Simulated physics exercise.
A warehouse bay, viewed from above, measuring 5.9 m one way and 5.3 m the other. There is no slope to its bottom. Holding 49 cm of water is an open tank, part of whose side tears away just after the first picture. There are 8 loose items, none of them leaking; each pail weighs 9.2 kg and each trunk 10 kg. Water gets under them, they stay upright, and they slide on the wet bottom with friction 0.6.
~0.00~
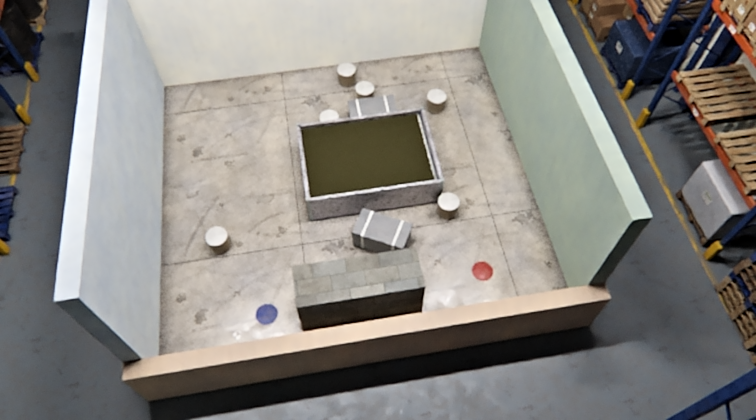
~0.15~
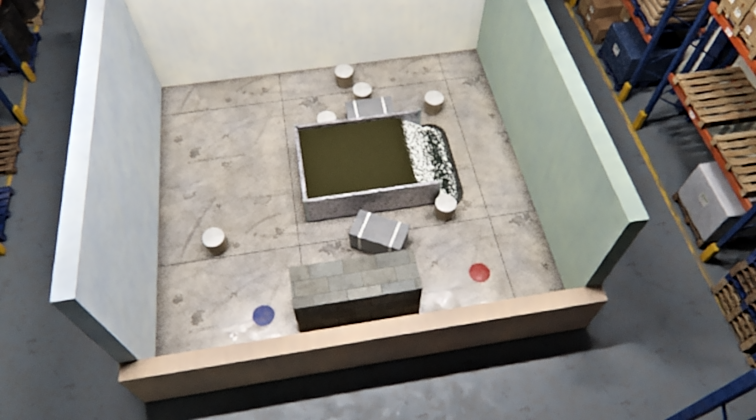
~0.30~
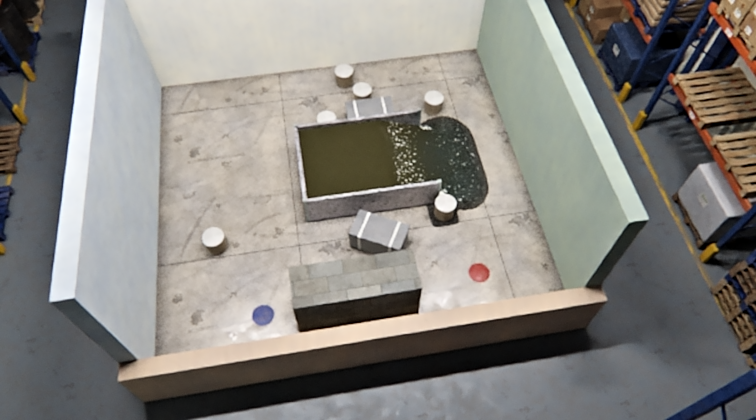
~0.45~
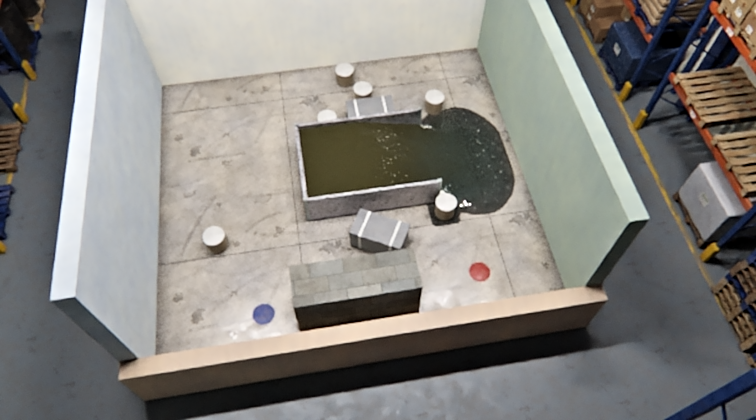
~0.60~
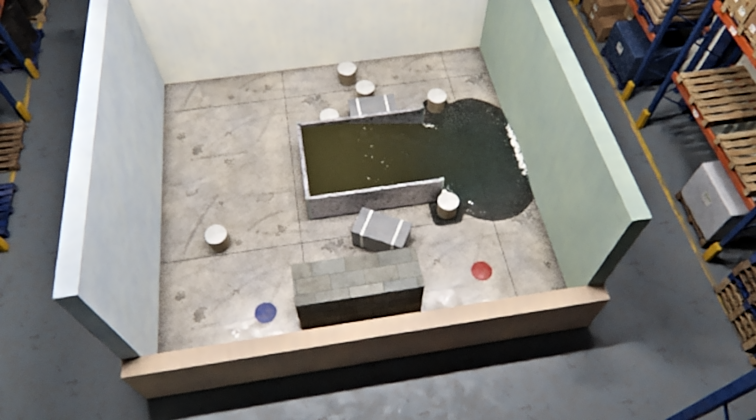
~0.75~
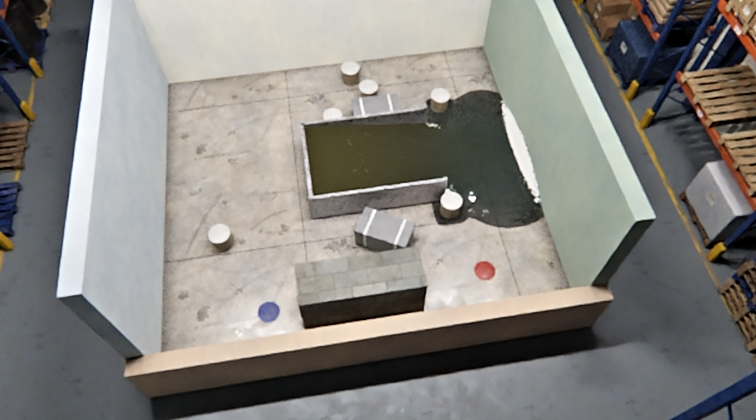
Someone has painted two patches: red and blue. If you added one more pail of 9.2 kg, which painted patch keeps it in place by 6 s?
The blue one.
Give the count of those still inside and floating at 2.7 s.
At that time, 0.
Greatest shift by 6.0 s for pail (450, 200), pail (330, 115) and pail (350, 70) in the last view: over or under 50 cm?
In turn: Less, short of it, more.
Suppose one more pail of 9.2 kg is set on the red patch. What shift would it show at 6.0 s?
Roughly 80 cm from the patch.
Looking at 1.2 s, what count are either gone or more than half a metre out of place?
I count 0 of them.
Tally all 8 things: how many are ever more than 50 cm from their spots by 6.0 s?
That makes 2.
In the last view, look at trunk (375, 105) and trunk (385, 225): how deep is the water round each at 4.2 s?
Depths: Near 3 cm, then near 2 cm.
After 1.2 s on red it would be 0 cm off in 0 cm of water; on blue it would be 0 cm off in 0 cm of water.
After 2.7 s on red it would be 0 cm off in 4 cm of water; on blue it would be 0 cm off in 0 cm of water.
After 4.2 s on red it would be 47 cm off in 9 cm of water; on blue it would be 0 cm off in 1 cm of water.
After 6.0 s on red it would be 76 cm off in 9 cm of water; on blue it would be 0 cm off in 2 cm of water.
